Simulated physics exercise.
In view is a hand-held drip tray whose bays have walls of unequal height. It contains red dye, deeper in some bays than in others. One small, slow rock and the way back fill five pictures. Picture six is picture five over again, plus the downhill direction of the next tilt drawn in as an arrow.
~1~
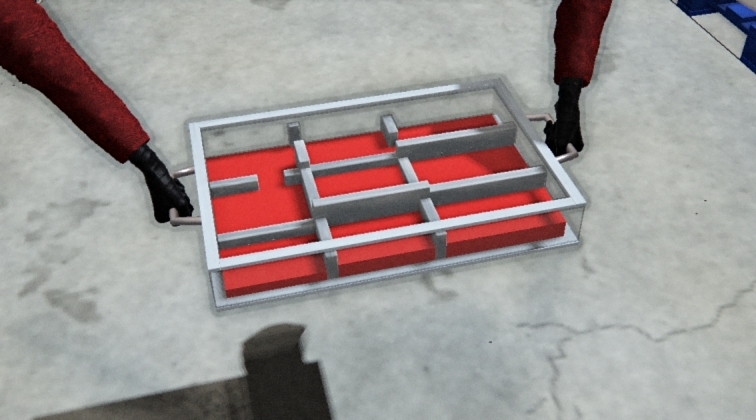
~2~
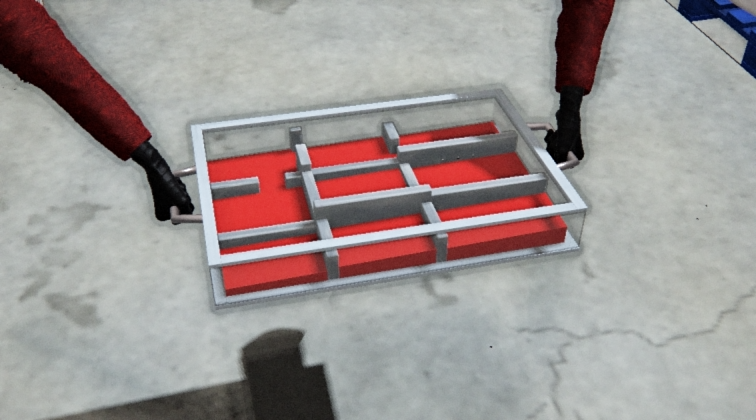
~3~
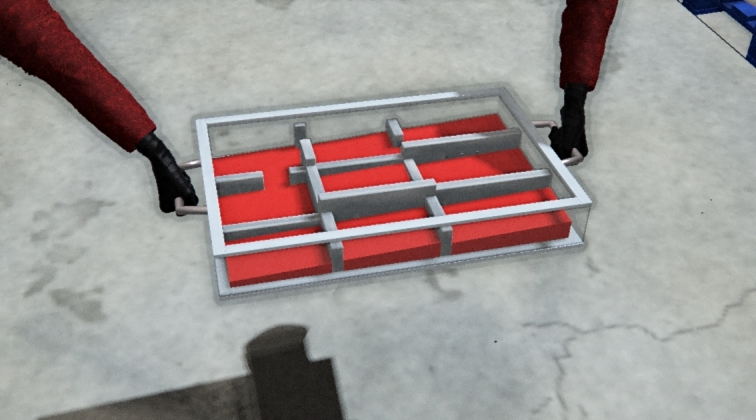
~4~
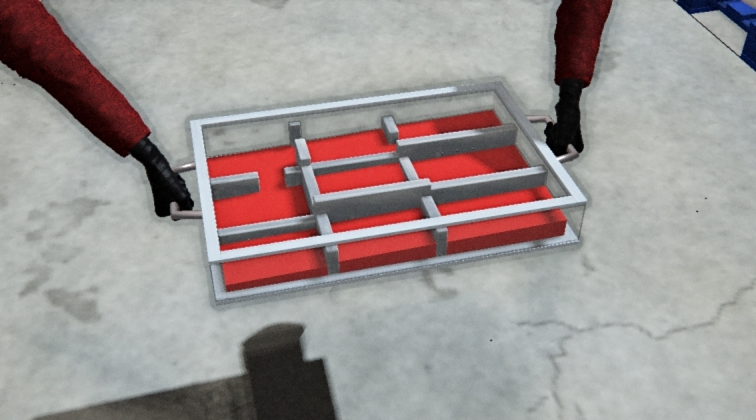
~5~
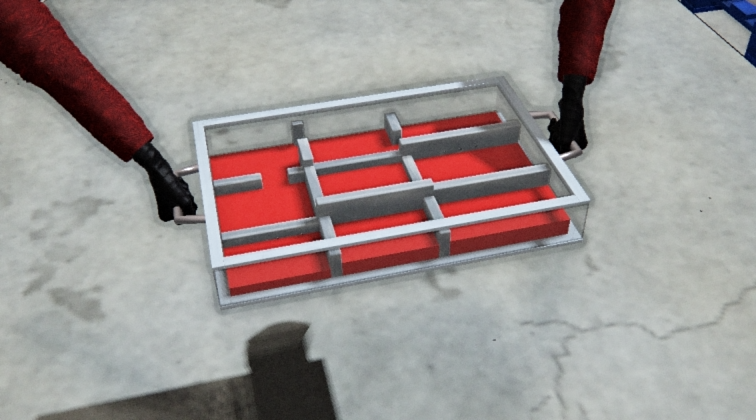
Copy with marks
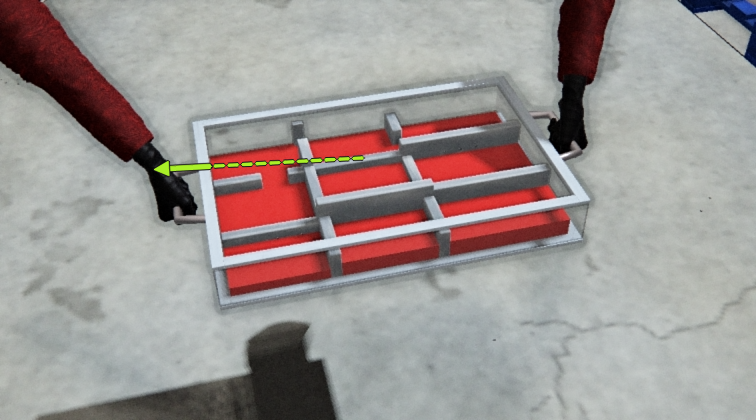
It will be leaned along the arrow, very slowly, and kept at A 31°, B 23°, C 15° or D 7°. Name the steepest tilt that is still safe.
Choose C.
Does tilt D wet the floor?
No, not at all.
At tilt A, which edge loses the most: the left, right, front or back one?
The left rim.
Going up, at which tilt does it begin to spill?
The answer is B.
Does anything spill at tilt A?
Yes.
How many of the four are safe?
Two of the four.
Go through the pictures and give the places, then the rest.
In the first frame, the tray is level; deepest in the front right bay, at (494, 213), shallowest in the back middle.
The second frame shows tipped about 2° down to the back right; no wall is crossed.
The third frame shows tipped about 4° down to the back right; no wall is crossed.
The fourth frame shows tipped about 2° down to the back right; no wall is crossed.
In the fifth frame, the tray is level; deepest in the front right bay, at (498, 211), shallowest in the back left.
The arrow ends at (159, 169).
With A, about 45 % goes over the rim.
With B, about 12 % goes over the rim.
With C, nothing spills; the centre left bay holds the most.
With D, nothing spills; the front right bay holds the most.
